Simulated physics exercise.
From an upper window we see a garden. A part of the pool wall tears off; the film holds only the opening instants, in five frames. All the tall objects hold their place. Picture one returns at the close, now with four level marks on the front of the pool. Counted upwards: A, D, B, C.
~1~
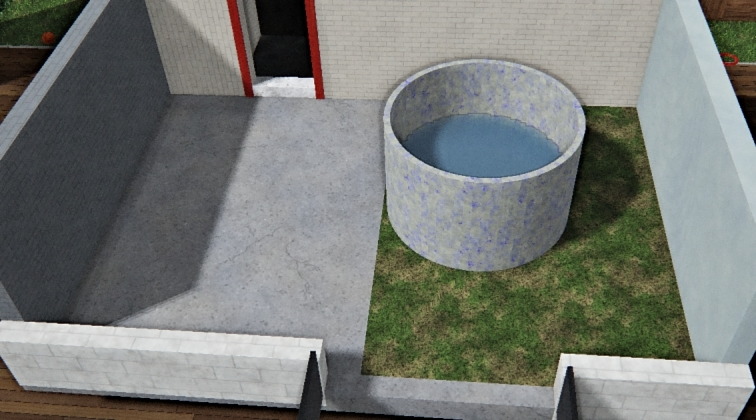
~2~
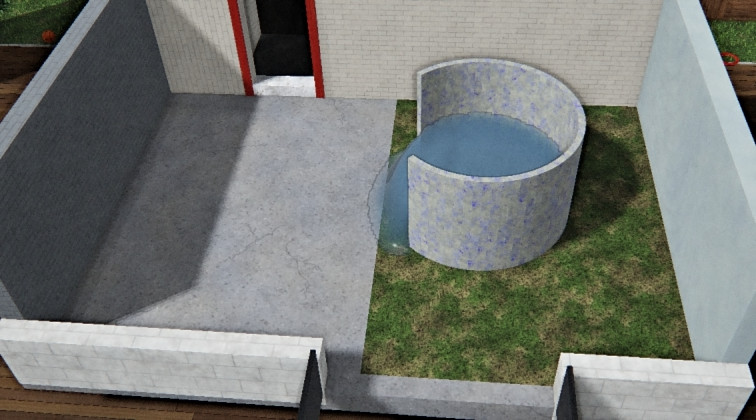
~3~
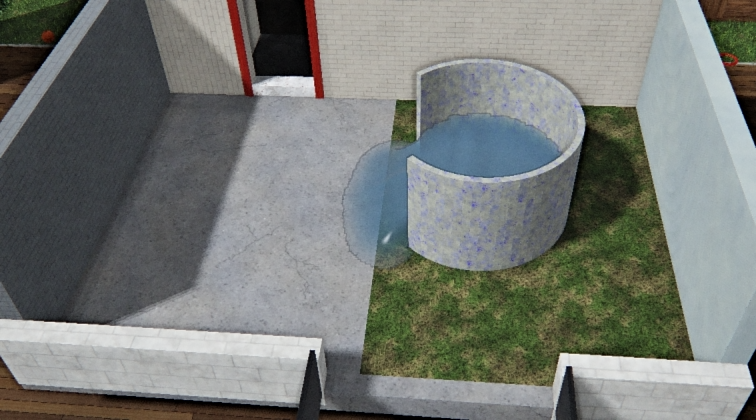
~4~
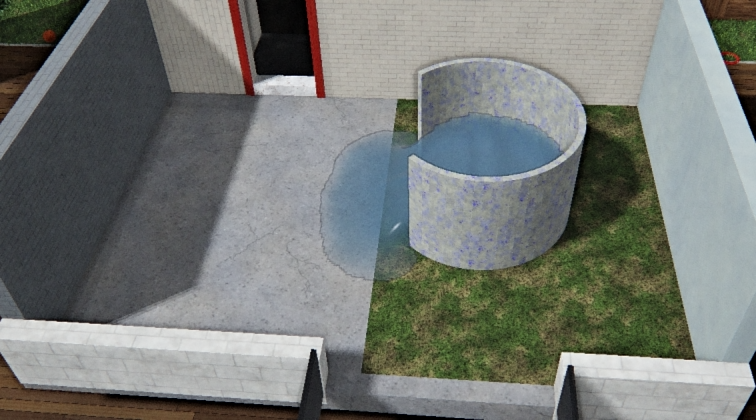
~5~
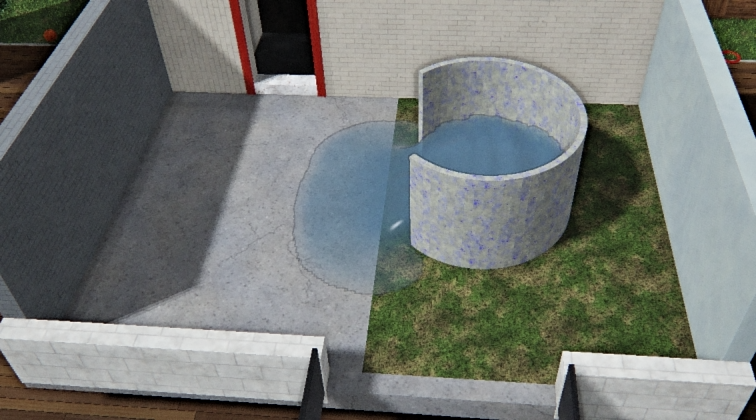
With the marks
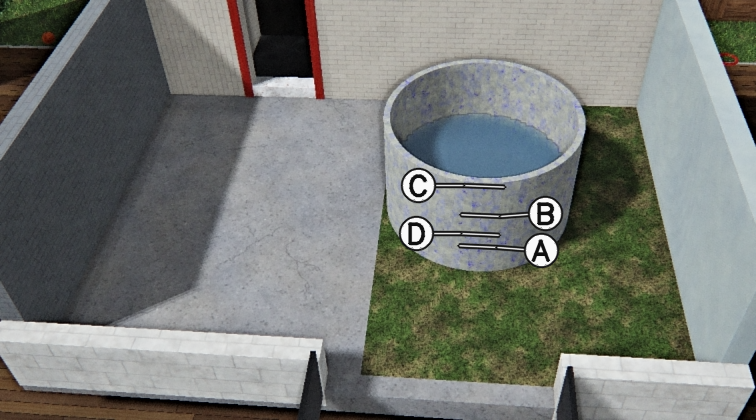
Round stone pool in a walled garden opening on its left side, water pouring out and spreading across grass and grey paving.
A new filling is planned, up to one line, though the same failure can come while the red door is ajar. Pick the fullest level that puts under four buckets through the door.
Use mark B.
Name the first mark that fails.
It is C.
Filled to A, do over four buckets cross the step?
No.
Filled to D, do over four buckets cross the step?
No, not at all.
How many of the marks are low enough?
Three of the four.
On the marked copy, A at (478, 246); B at (481, 215); C at (483, 186); D at (479, 234); from the bottom up A, D, B, C.
If A is chosen, nothing gets over.
If B is chosen, a bucket or two gets in.
If C is chosen, about 10 bucketfuls get in.
If D is chosen, nothing gets over.
